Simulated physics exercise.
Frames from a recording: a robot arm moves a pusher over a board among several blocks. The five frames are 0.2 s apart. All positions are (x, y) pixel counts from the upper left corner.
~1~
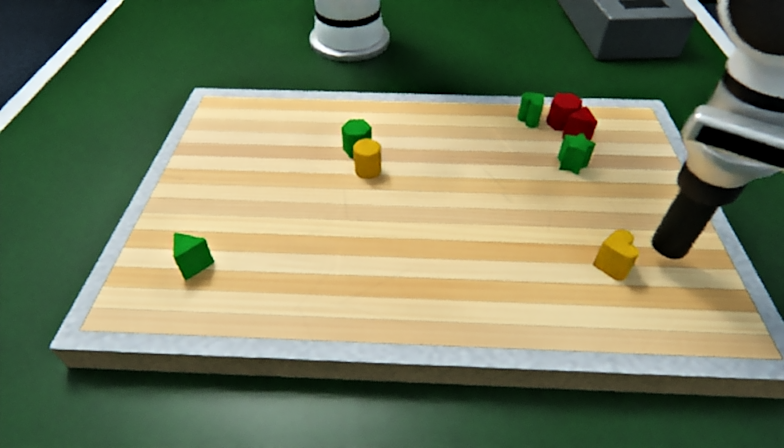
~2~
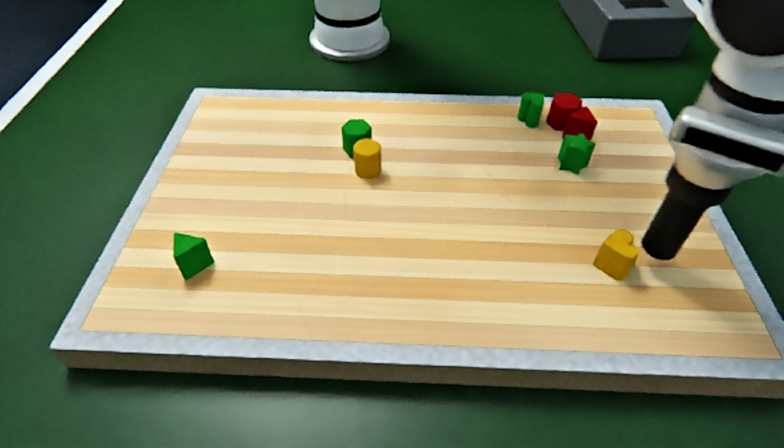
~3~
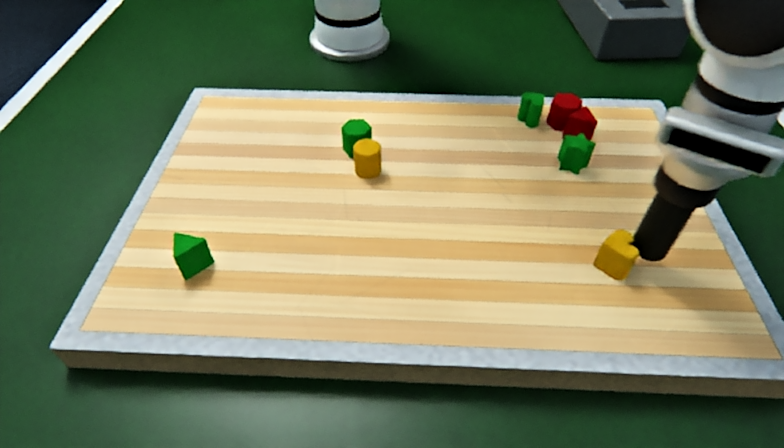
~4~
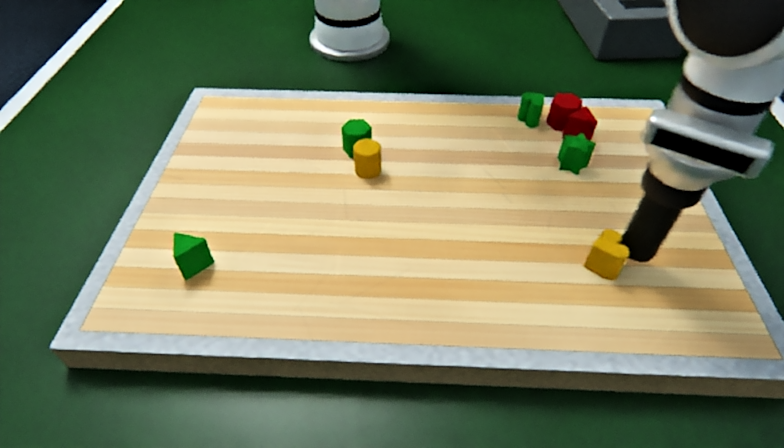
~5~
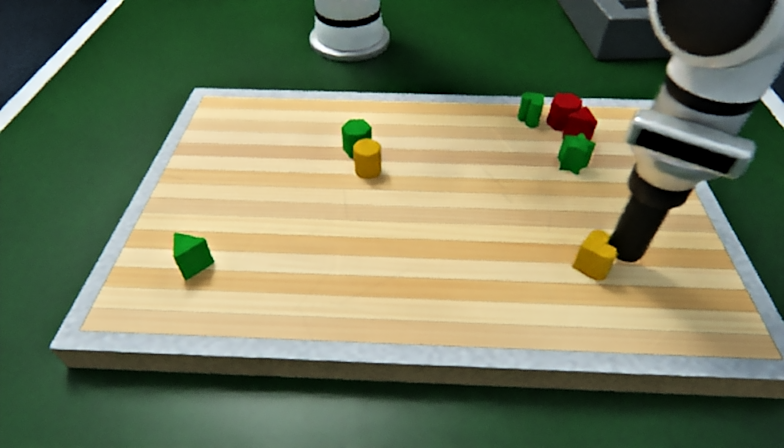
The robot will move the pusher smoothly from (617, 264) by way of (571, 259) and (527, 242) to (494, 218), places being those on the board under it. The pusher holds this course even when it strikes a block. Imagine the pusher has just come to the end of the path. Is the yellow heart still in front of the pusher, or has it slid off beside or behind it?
By then it is beside or behind the pusher.
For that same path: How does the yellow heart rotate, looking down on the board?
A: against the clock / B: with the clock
Option A.
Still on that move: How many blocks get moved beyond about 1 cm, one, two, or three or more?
1 block.
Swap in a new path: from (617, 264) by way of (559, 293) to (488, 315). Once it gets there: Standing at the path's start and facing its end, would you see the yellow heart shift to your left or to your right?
Right.
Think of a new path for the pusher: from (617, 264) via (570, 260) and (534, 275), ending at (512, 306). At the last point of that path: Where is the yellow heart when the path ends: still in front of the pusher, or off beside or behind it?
I expect it to be beside or behind the pusher.
What follows on the original path. One third of the way, pusher (576, 244); yellow heart (551, 239).
Two thirds of the way, pusher (531, 227); yellow heart (517, 234), turned 40° anticlockwise.
At the end, pusher (497, 203); yellow heart (515, 233), turned 50° anticlockwise.
